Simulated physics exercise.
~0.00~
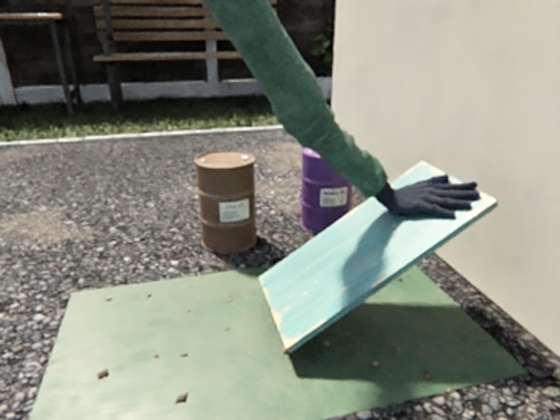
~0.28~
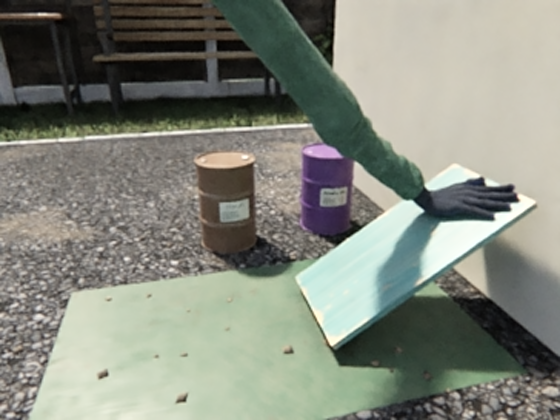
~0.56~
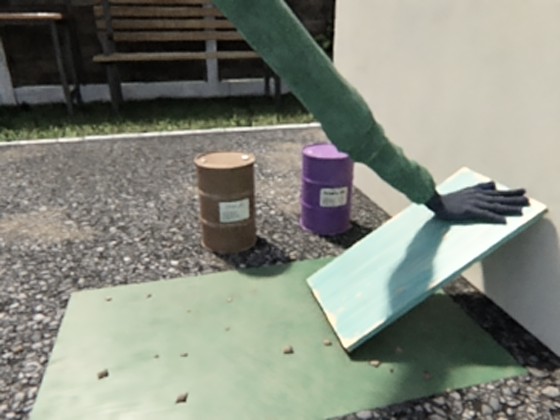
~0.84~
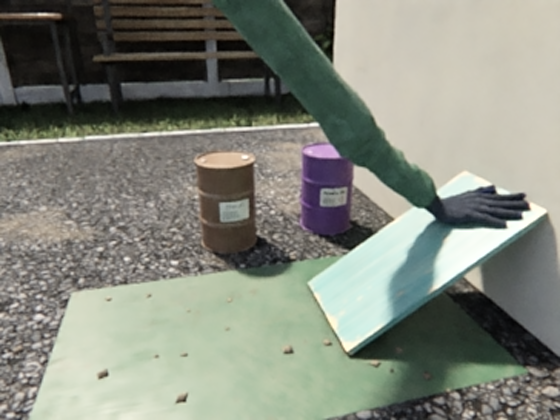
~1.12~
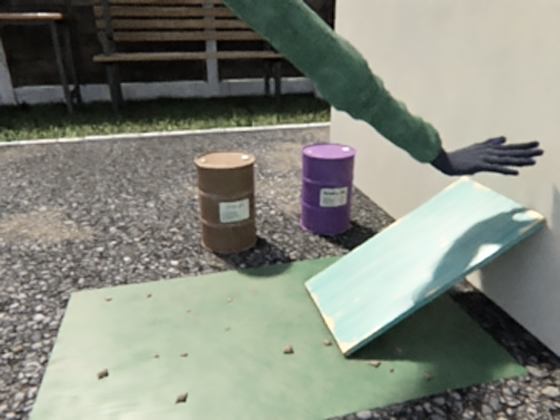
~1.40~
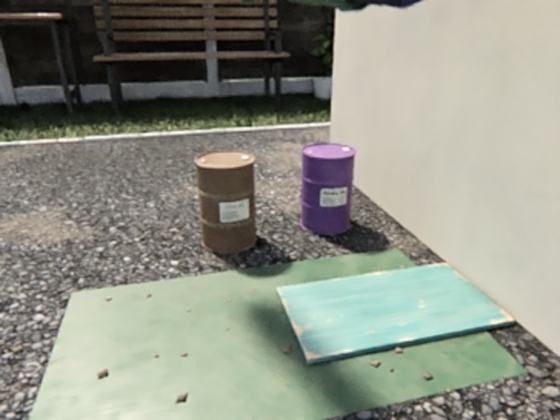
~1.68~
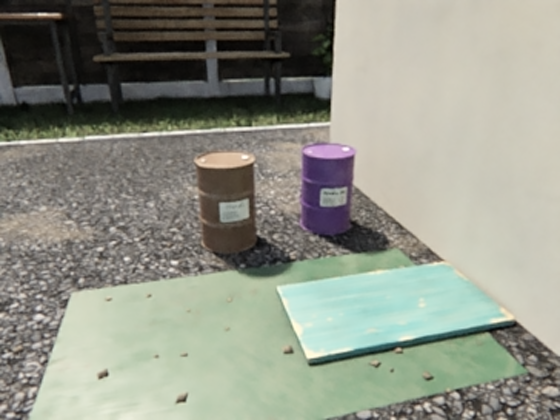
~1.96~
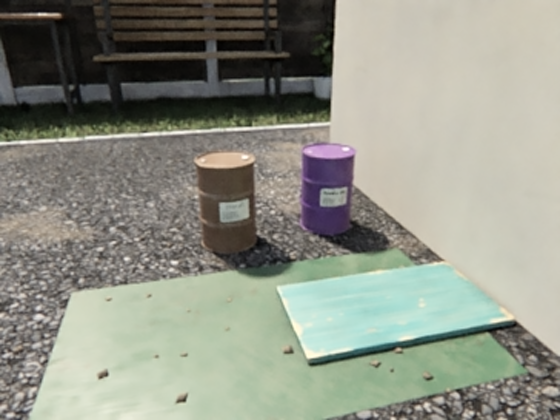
Turquoise board leant against a pale wall by a gloved hand, then slipping down flat once released, beside brown and purple canisters.
